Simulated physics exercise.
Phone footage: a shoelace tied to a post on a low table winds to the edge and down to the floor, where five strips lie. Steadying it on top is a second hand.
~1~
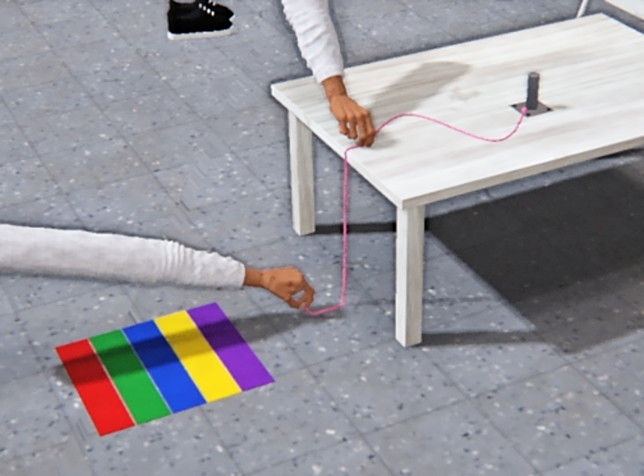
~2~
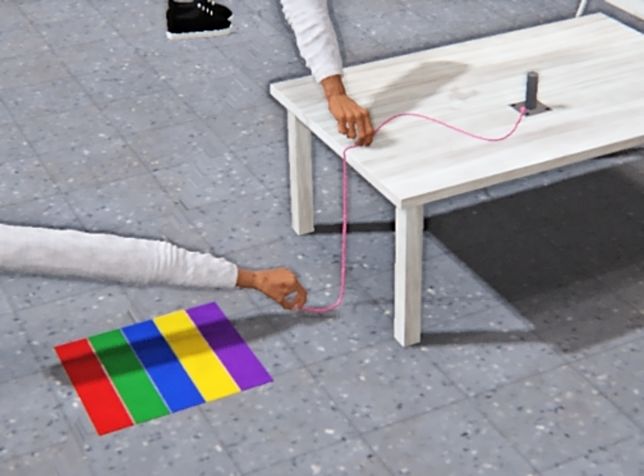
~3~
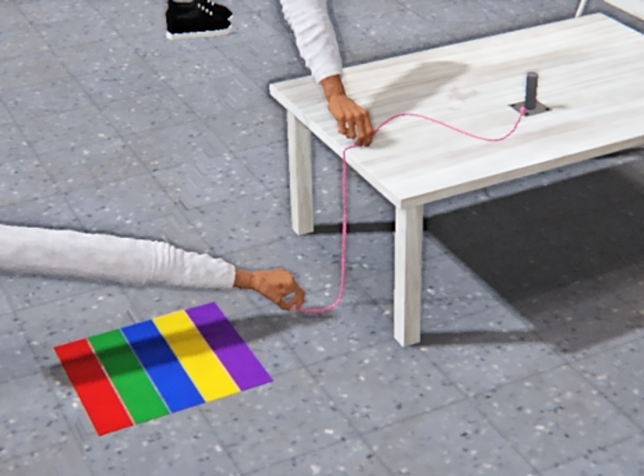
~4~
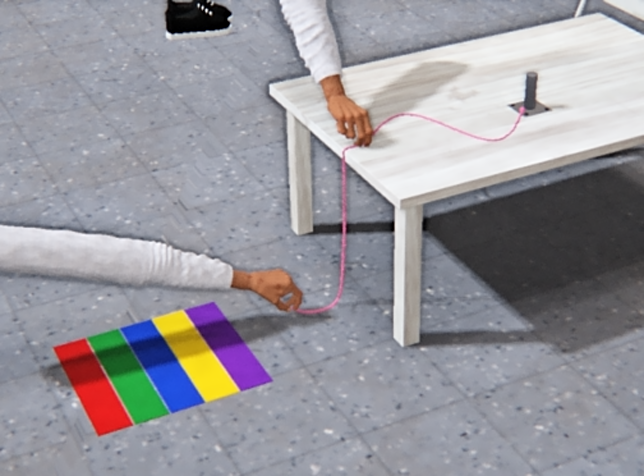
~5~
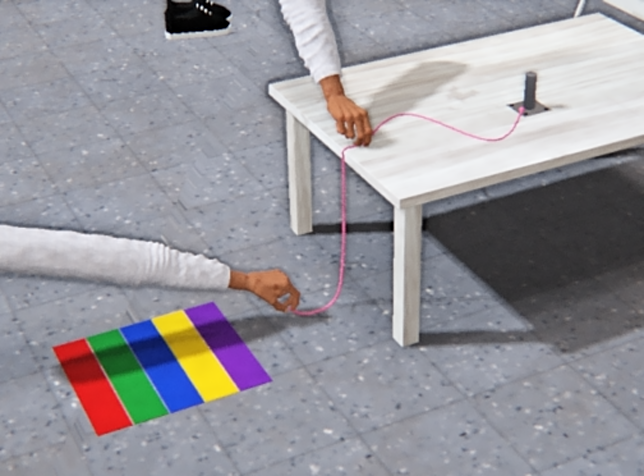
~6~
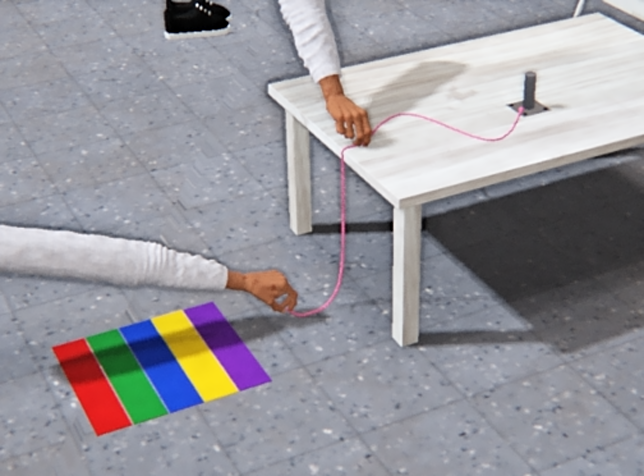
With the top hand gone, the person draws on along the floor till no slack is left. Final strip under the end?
Red.
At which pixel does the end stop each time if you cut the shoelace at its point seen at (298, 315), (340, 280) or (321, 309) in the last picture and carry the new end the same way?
Near (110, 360), (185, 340) and (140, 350).
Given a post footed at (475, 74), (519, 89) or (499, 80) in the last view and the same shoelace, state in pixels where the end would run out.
Results per try: (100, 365); (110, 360); (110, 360).
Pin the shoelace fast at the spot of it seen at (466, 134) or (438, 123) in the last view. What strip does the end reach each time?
The end would stop on green and then on blue.
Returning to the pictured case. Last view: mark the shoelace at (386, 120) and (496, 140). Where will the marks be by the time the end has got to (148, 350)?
(342, 162), then (457, 127).
A little later, end near (148, 350); over blue.
Next, end near (110, 361); over green.
When it is tight, end near (87, 368); over red. Over red.
